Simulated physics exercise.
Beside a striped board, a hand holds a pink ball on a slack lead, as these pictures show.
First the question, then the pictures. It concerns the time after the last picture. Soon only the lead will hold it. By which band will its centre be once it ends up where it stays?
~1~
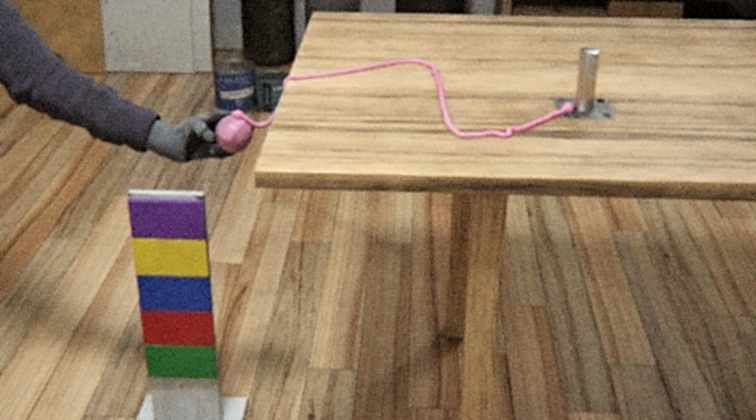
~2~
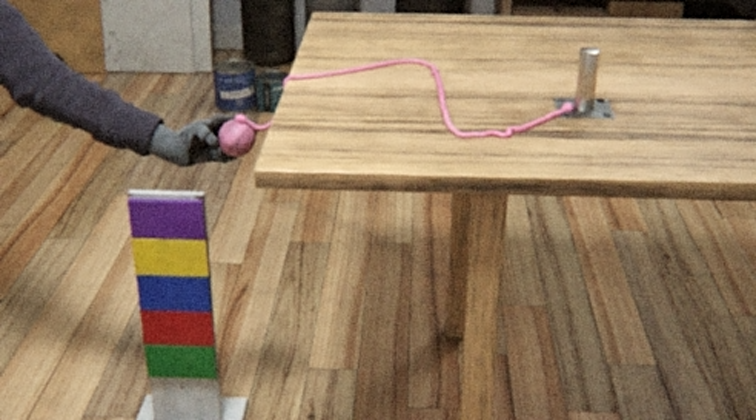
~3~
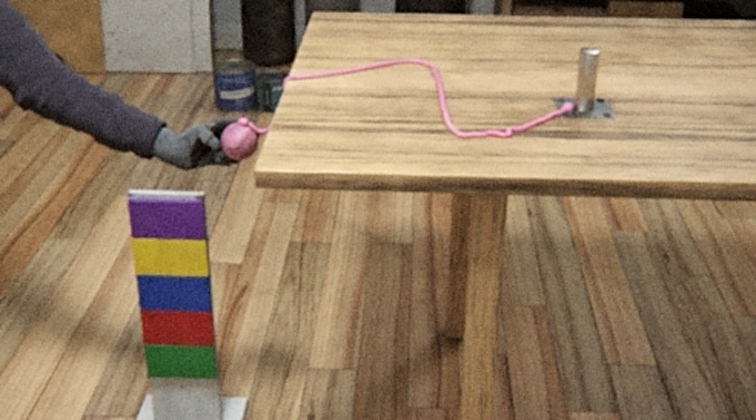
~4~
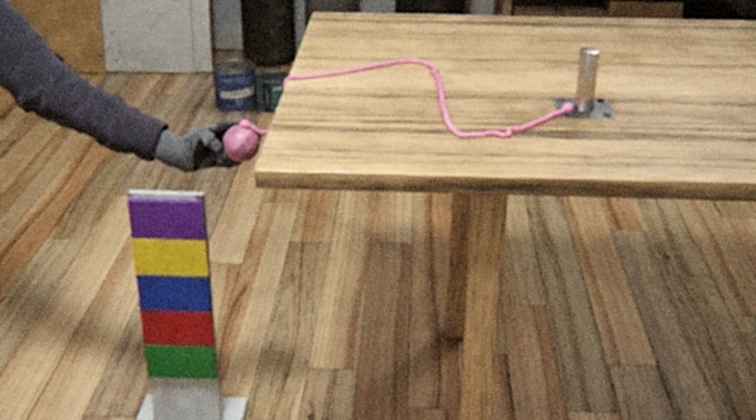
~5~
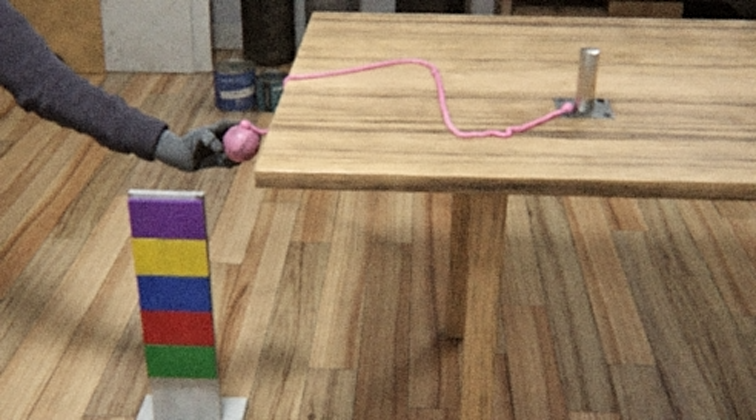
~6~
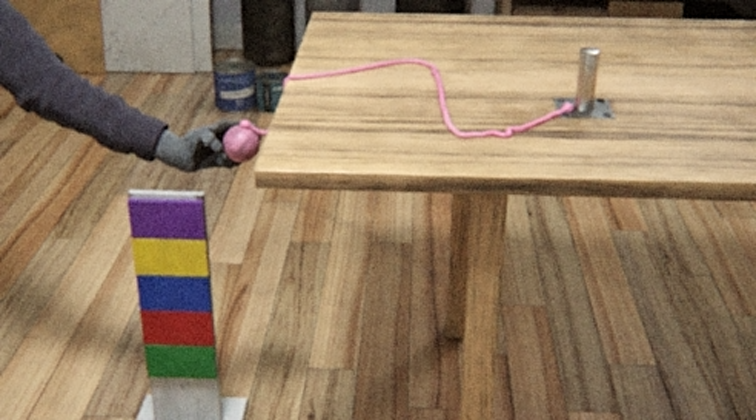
By the green band.
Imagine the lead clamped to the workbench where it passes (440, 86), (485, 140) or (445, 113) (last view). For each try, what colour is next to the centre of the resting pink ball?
Yellow, then red, then blue.
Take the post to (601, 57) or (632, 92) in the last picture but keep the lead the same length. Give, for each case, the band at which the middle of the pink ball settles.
First try: Red; second try: Red.
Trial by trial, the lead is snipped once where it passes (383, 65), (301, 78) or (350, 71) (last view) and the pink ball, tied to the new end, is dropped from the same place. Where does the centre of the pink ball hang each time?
Going through them in turn gives (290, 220), (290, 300) and finally (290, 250).
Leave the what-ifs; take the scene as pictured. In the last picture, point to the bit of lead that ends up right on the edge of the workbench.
Around (440, 85).
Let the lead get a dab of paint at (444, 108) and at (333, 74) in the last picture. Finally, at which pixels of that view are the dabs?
Final positions are (343, 99) and (286, 269), in that order.
Early on, ball near (273, 363); level with green.
Midway, ball near (301, 397); level with green.
Finally, ball near (293, 390); level with green. Its middle rests at the green band.
